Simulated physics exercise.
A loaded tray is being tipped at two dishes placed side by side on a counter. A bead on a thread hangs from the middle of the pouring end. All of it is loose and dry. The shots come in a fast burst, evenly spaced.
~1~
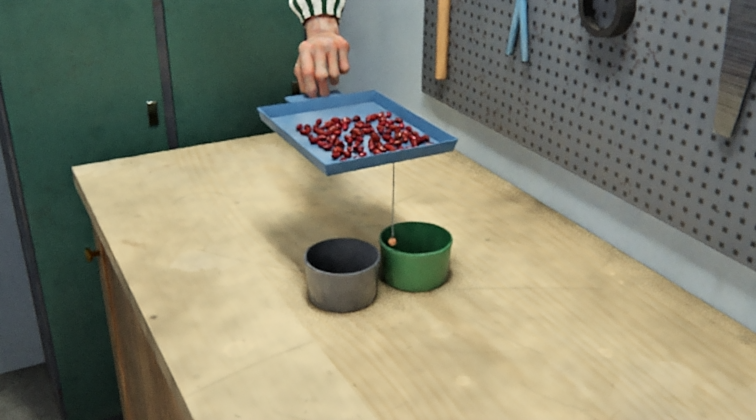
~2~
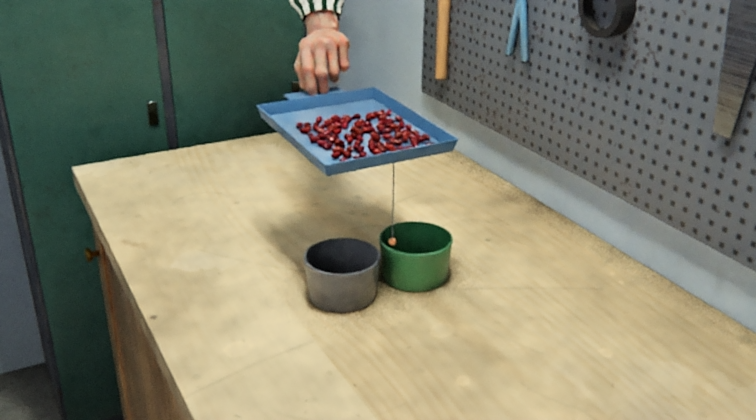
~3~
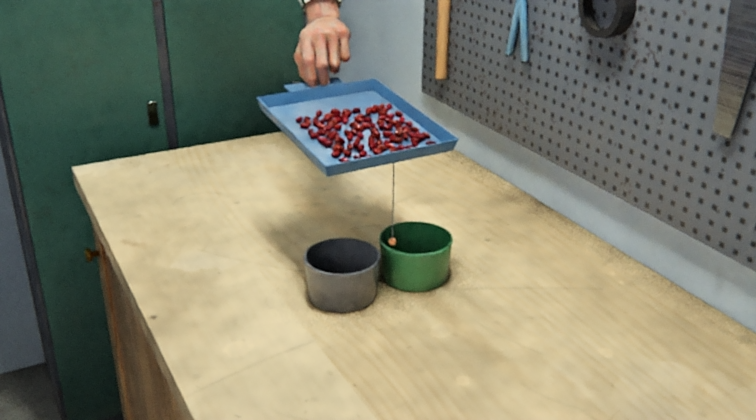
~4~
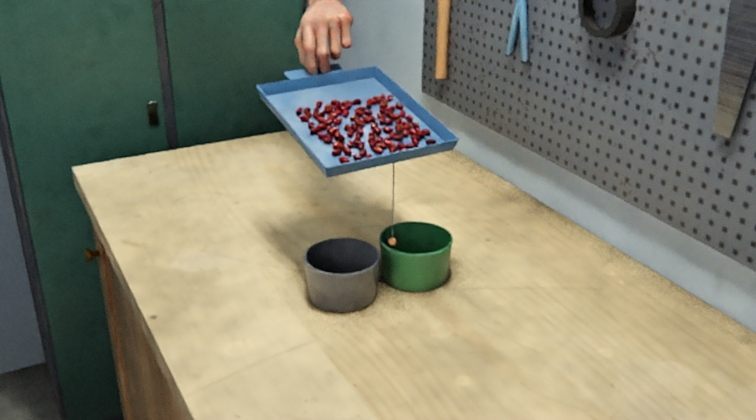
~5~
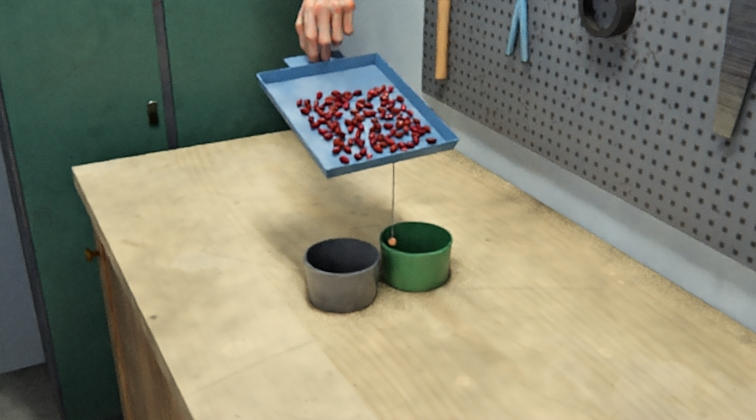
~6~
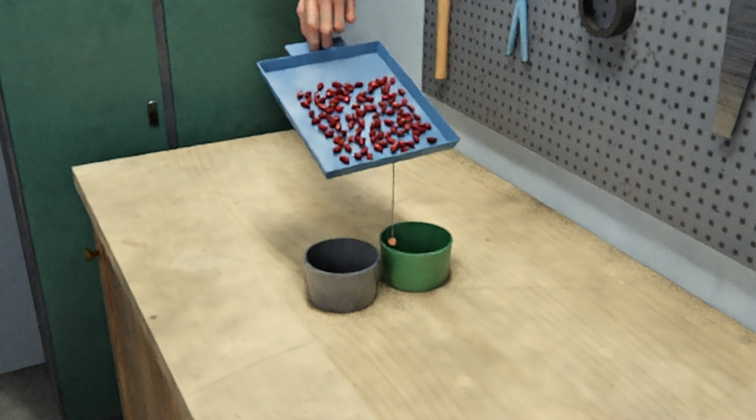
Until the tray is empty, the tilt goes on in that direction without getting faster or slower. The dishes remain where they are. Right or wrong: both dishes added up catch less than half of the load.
Right, they catch less than half.
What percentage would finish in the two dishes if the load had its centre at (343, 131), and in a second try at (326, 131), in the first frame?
In order, 10 per cent then 10 per cent.
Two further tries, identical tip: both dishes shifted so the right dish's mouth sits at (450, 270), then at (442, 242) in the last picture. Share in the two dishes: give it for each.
Close to 80 in a hundred first, close to 20 in a hundred second.
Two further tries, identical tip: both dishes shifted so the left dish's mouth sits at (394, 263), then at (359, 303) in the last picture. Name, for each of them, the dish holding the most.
First try, the one on the left; second try, the one on the right.
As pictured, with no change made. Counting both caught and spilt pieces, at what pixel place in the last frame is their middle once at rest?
I'd put the middle somewhere around (405, 321).
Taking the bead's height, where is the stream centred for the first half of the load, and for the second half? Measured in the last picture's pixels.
(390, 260), then (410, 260).
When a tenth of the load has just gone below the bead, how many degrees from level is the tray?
That happens at around 115°.
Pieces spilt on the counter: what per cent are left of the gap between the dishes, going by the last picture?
It amounts to some 20 percent.
Just after the last frame, tray tipped steeply; almost all on the tray; just a few in the air.
A moment on, tray tipped past a quarter turn; almost all on the tray; about a tenth outside both.
Further on, tray tipped past a quarter turn; just a few in the left dish; almost all outside both.
When it is over, tray tipped past a quarter turn; just a few in the left dish; not one in the right dish; almost all outside both.
